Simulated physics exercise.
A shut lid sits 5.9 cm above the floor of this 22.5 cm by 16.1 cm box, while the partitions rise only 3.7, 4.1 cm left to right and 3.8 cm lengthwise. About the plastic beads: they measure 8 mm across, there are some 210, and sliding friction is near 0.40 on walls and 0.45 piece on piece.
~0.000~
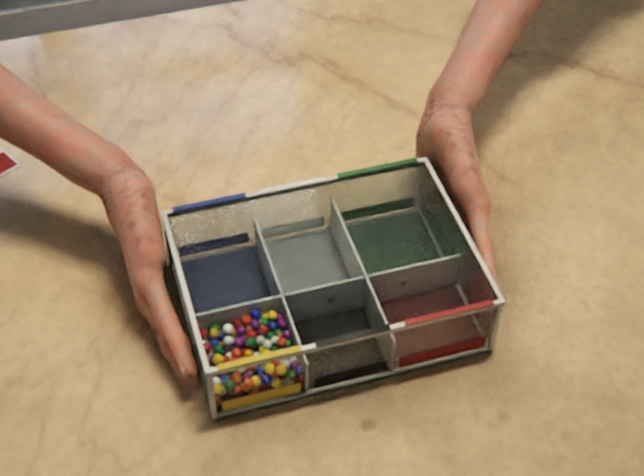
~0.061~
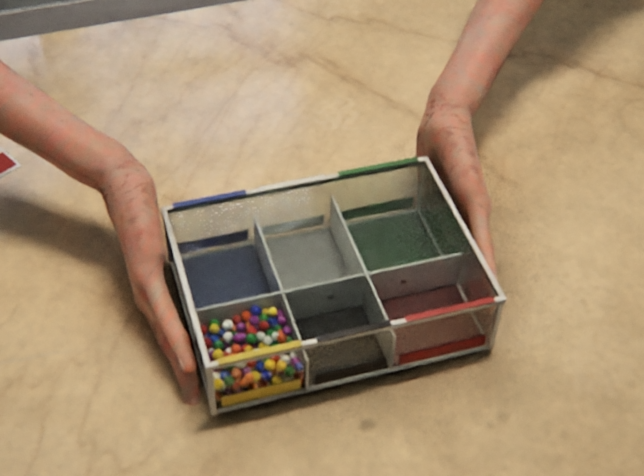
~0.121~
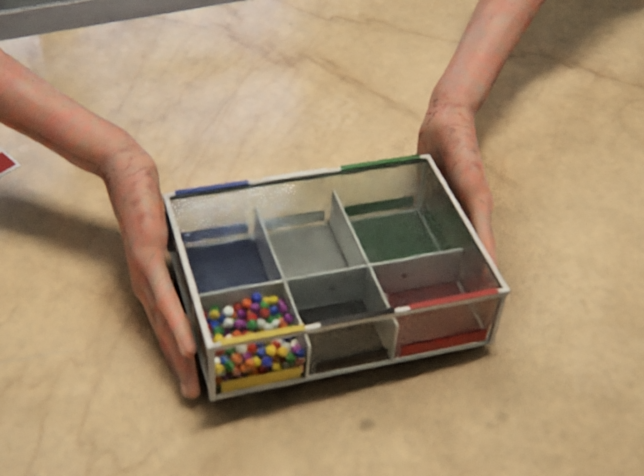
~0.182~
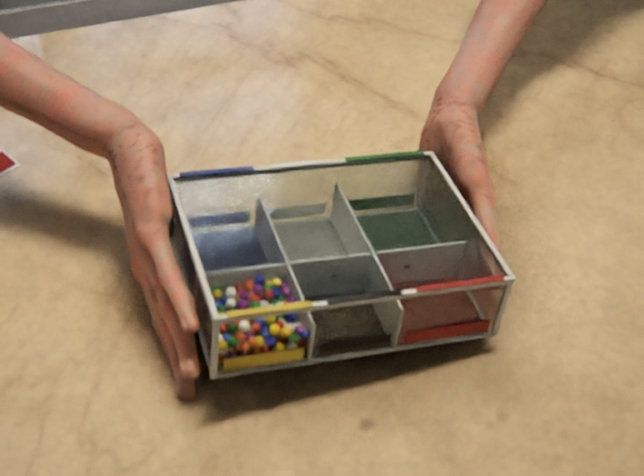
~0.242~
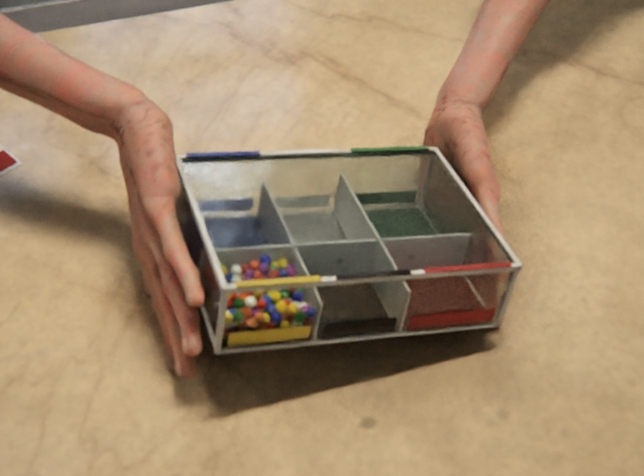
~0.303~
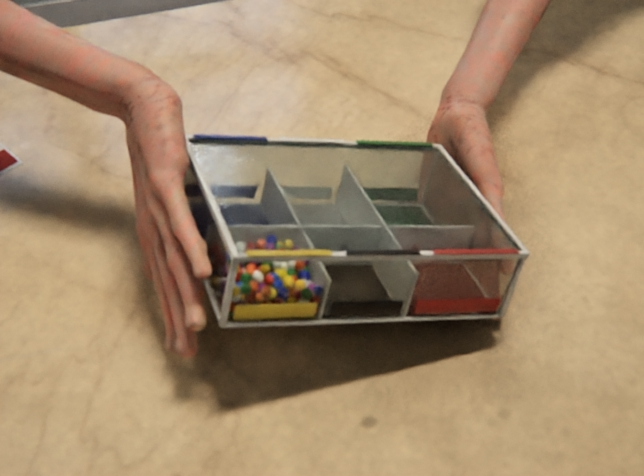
Two hands lifted a clear, lidded box with six compartments off a tabletop, turning it slightly and tilting it more and more toward the viewer, while the colorful beads stayed in the yellow-marked front-left section.
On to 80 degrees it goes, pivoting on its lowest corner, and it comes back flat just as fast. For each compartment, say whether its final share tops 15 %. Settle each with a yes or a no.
For red, no; for blue, no; for green, yes; for yellow, yes; for white, yes; for black, no.
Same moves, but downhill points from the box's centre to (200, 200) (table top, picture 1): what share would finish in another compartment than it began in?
That comes to around 35 per cent.
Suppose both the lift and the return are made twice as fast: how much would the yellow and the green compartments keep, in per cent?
You'd end up with yellow at 35 percent and green at 25 percent.
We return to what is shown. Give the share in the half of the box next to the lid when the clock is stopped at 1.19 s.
I'd say around 50 percent of the pieces.
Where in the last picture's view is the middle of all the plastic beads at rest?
Centre at rest, approx.: (322, 308) px.
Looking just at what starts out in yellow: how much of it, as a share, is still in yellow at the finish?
Some 50 percent.
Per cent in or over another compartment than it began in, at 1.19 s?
Roughly 25 per cent.
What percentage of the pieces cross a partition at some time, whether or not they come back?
About 55 %.
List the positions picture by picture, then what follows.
Box tilt 0 degrees, front corners at (210, 370) and (499, 301); yellow 100 %, in the first frame.
Box tilt 1 degrees, front corners at (210, 364) and (500, 299), in the second frame.
Box tilt 5 degrees, front corners at (212, 345) and (503, 290), lowest corner right back, in the third frame.
Box tilt 10 degrees, front corners at (218, 317) and (508, 278), lowest corner right back, in the fourth frame.
Box tilt 14 degrees, front corners at (227, 287) and (515, 265), lowest corner right back, in the fifth frame.
Box tilt 19 degrees, front corners at (237, 256) and (522, 253), lowest corner right back; yellow 100 %. The box's pace is about 80 degrees a second, in the sixth frame.
Then, at 1.19 s, tilt 79 degrees; green 10 %, yellow 75 %, white 10 %, black 5 %.
After 1.78 s, tilt 34 degrees; green 25 %, yellow 45 %, white 25 %, black 5 %.
Then, at 2.42 s, tilt 0 degrees; green 25 %, yellow 45 %, white 25 %, black 5 %.
By 2.9 s all is still; red 0 %, blue 0 %, green 25 %, yellow 45 %, white 25 %, black 5 %.
